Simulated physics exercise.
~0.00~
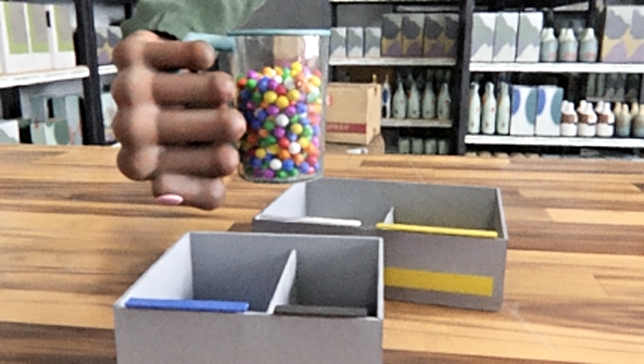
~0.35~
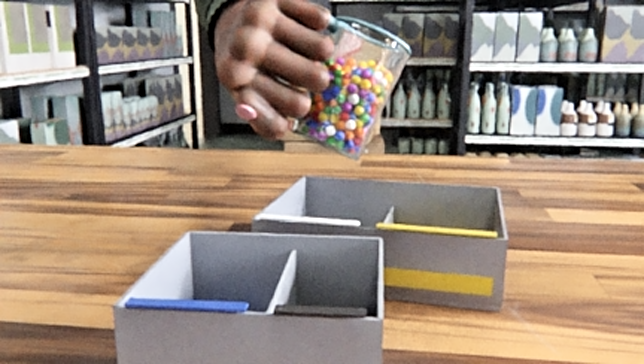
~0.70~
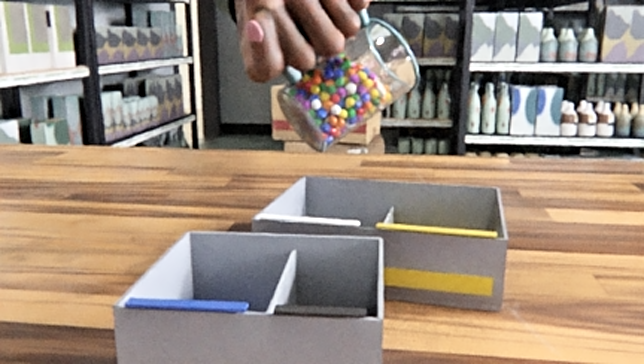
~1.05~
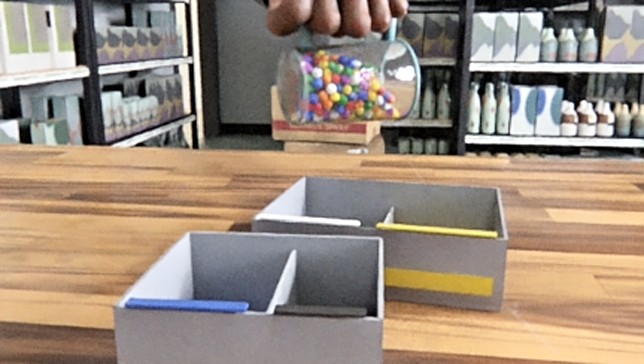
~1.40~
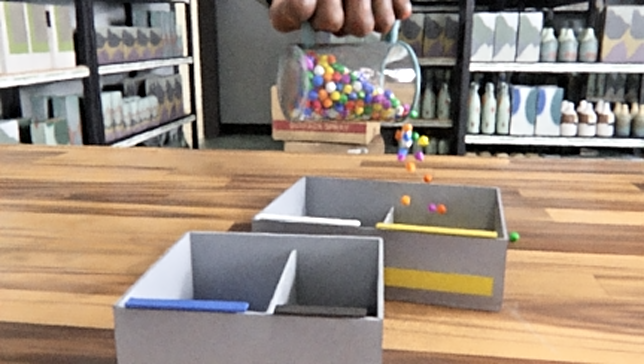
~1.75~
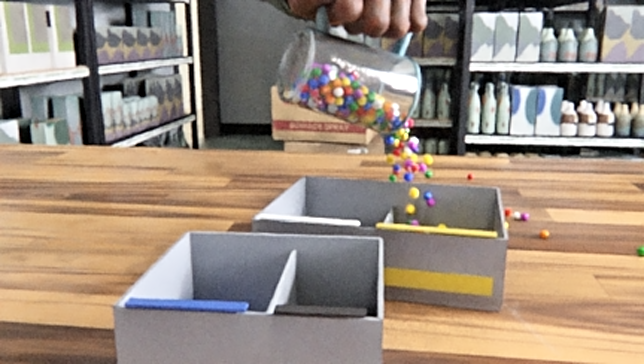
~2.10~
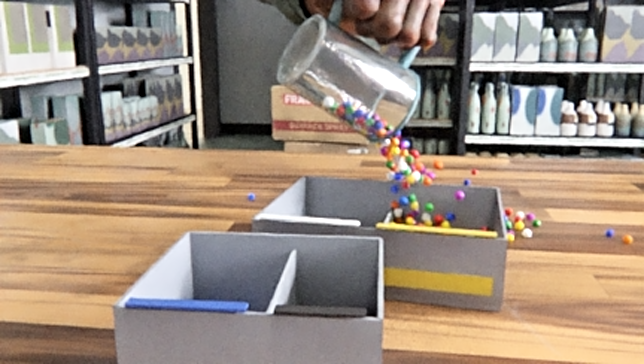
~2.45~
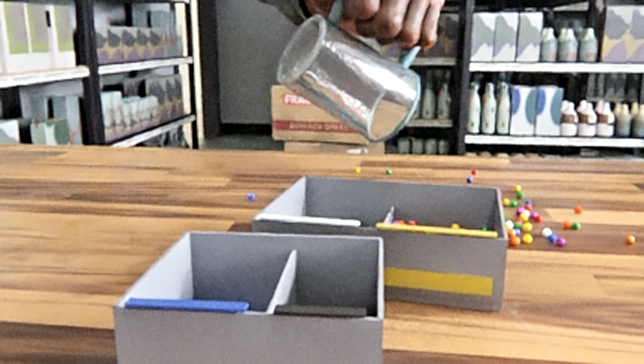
A hand lifts a clear cup full of small multicoloured beads and carries it to the right, tipping it as it goes, above a wooden table holding two grey divided tins. The cup levels out on its side over the rear tin, and a few beads begin to slip from its rim. As it tilts further, the beads pour down in a stream, some landing in the yellow section and others scattering across the table. The cup ends up empty and angled downward, with beads in the yellow section and many lying outside, mostly to the right, while the front tin stays empty.
